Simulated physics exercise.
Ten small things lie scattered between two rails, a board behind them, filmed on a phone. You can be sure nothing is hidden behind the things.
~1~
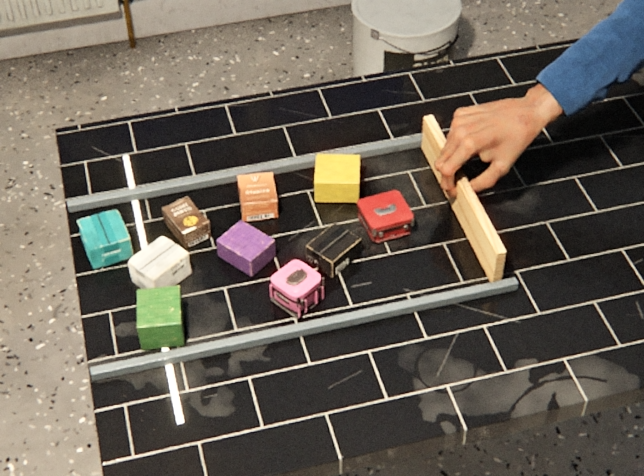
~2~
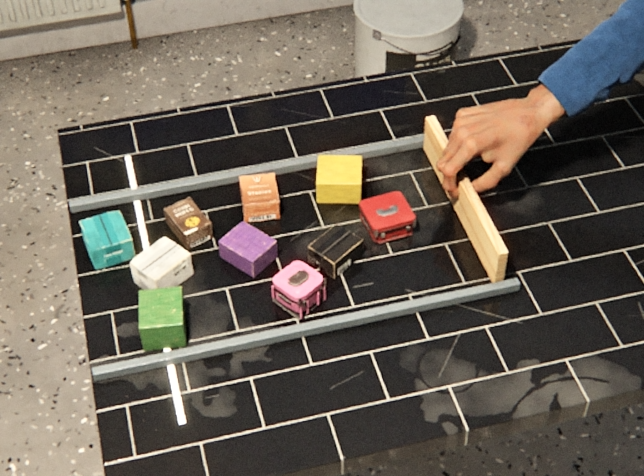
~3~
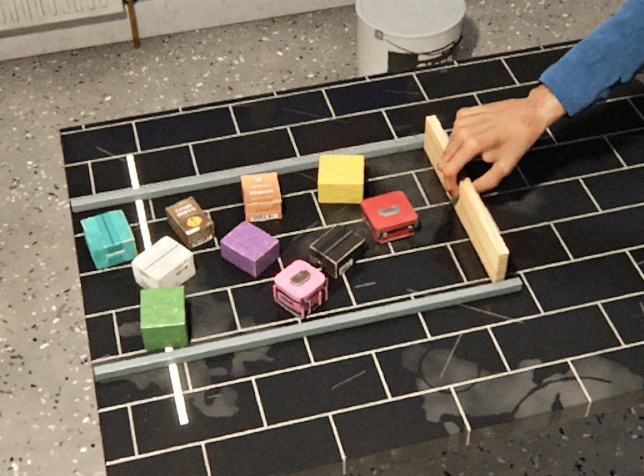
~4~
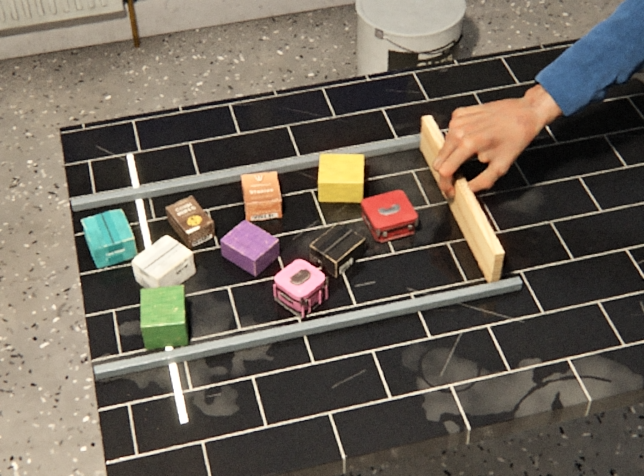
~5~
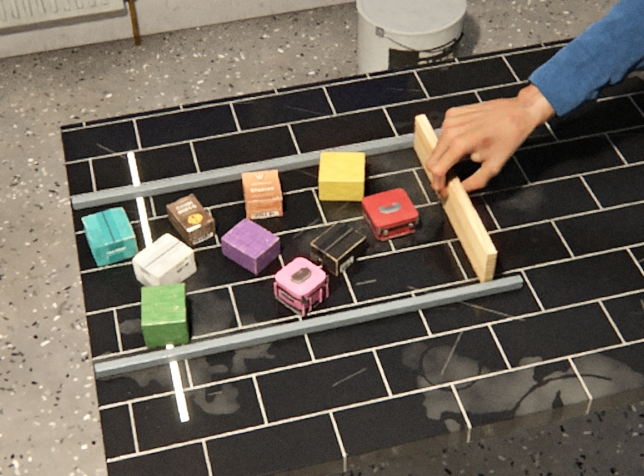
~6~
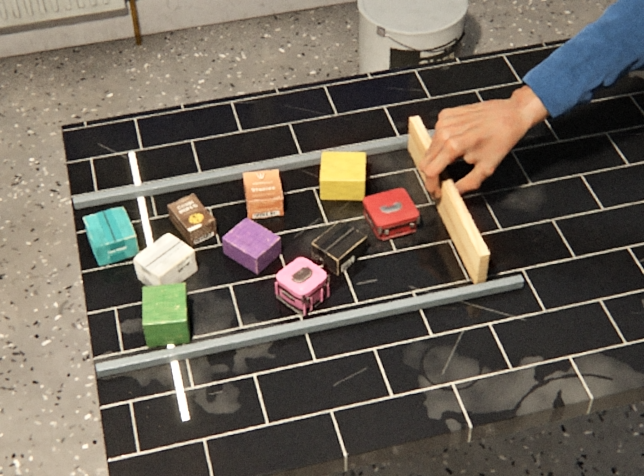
A hand in a blue sleeve held a wooden board still between two rails, then slid it slightly left toward the scattered colourful boxes, which stayed where they were without being touched.
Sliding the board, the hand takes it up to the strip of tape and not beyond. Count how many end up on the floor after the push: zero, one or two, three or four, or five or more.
Three or four.
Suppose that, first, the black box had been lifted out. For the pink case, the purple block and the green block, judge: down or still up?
Pink case: Still there. Purple block: Still there. Green block: Still there.
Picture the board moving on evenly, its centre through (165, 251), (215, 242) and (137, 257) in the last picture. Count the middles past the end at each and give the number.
Over the end: 3, 1, 6.
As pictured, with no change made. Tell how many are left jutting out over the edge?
The answer comes to 3.
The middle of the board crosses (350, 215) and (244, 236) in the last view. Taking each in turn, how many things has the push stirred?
At the first place 4, at the second 9.
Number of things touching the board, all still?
In total, 4.
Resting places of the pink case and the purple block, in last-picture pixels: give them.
Look around (148, 332) for the first and around (89, 271) for the second.
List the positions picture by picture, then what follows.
Turquoise box (106, 239); green block (161, 318); white box (160, 267); board (461, 195); tape (150, 273), in the first picture.
Green block (163, 319); red case (387, 219), in the second picture.
White box (164, 267); board (463, 196), in the third picture.
Turquoise box (110, 238); purple block (250, 248), in the fourth picture.
Green block (165, 316); brown box (191, 220), in the fifth picture.
Turquoise box (111, 236); green block (166, 315); white box (166, 264); board (446, 197); tape (155, 270), in the sixth picture.
A little later, none off yet; turquoise box at rest near (111, 236); green block at rest near (166, 315); white box at rest near (166, 264).
Next, none off yet; turquoise box tilted well over near (52, 273); green block shifted a little near (151, 319); white box shifted well along near (86, 275).
When it is over, the number that fall off is three or four; down, brown box, white box and turquoise box.
